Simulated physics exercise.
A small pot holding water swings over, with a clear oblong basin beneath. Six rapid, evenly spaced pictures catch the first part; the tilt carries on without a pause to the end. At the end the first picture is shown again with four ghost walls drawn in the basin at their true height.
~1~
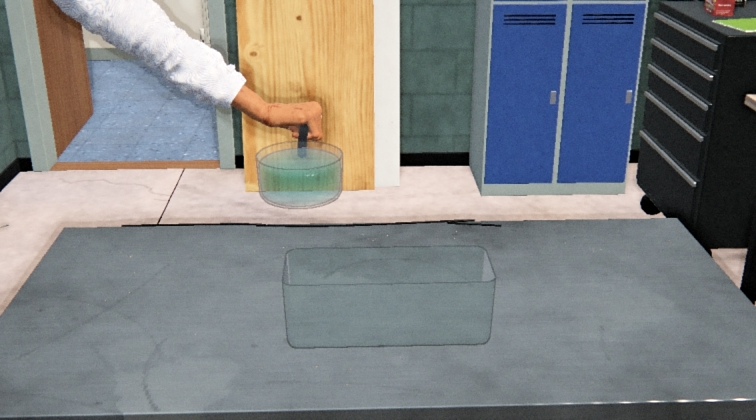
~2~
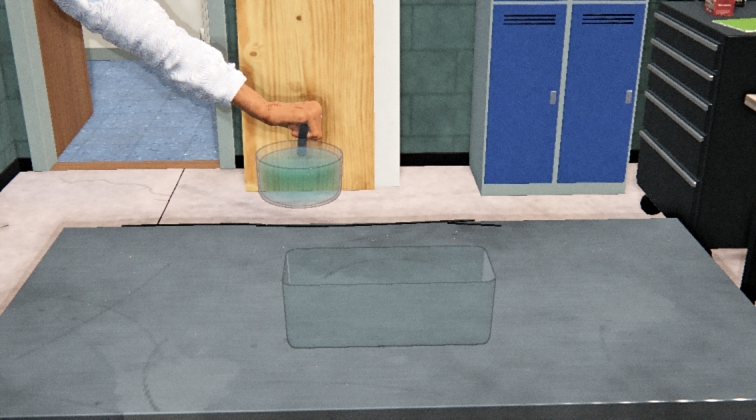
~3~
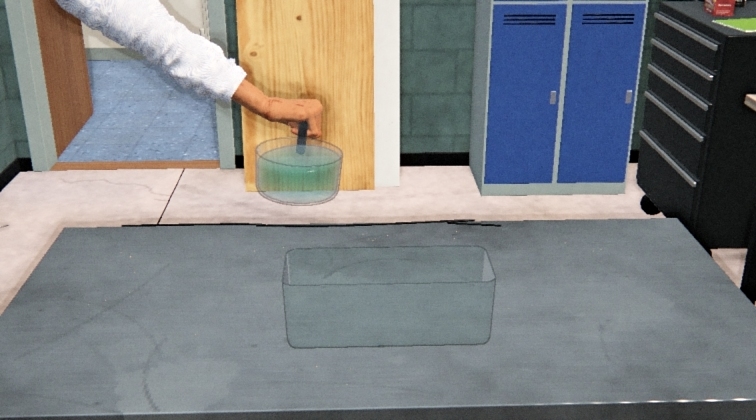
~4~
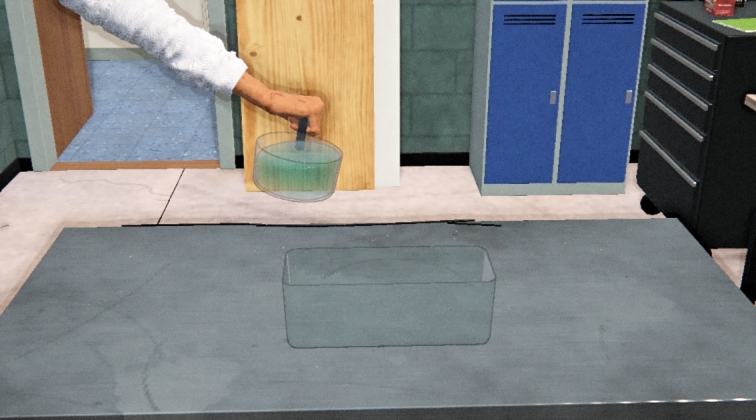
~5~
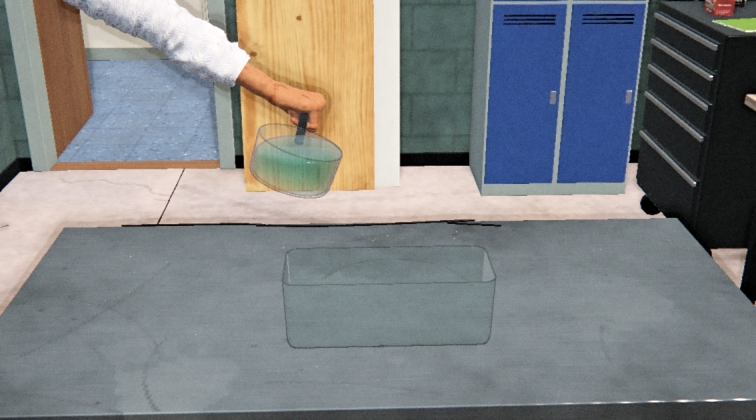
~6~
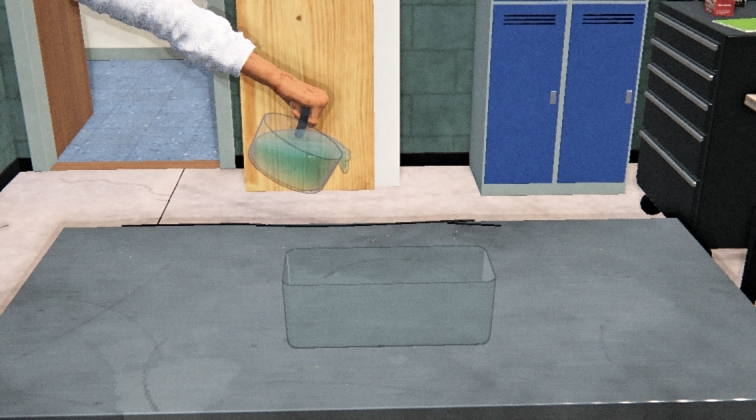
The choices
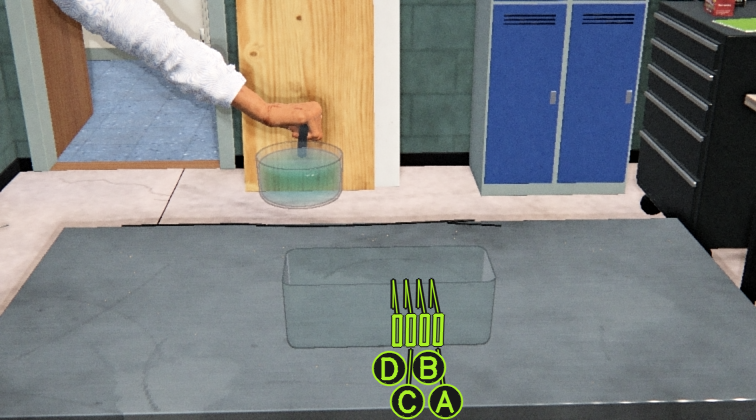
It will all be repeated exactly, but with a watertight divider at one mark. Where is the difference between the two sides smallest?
I would pick slot B.
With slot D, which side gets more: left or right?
The right side.
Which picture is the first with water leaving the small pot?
Picture 5.
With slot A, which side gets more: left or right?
The left one.
On the marked copy, A at (437, 349); B at (424, 349); C at (410, 350); D at (397, 350).
For slot A, about 82 % ends left of the wall and 16 % right of it.
For slot B, about 49 % ends left of the wall and 49 % right of it.
For slot C, about 22 % ends left of the wall and 77 % right of it.
For slot D, about 8 % ends left of the wall and 90 % right of it.
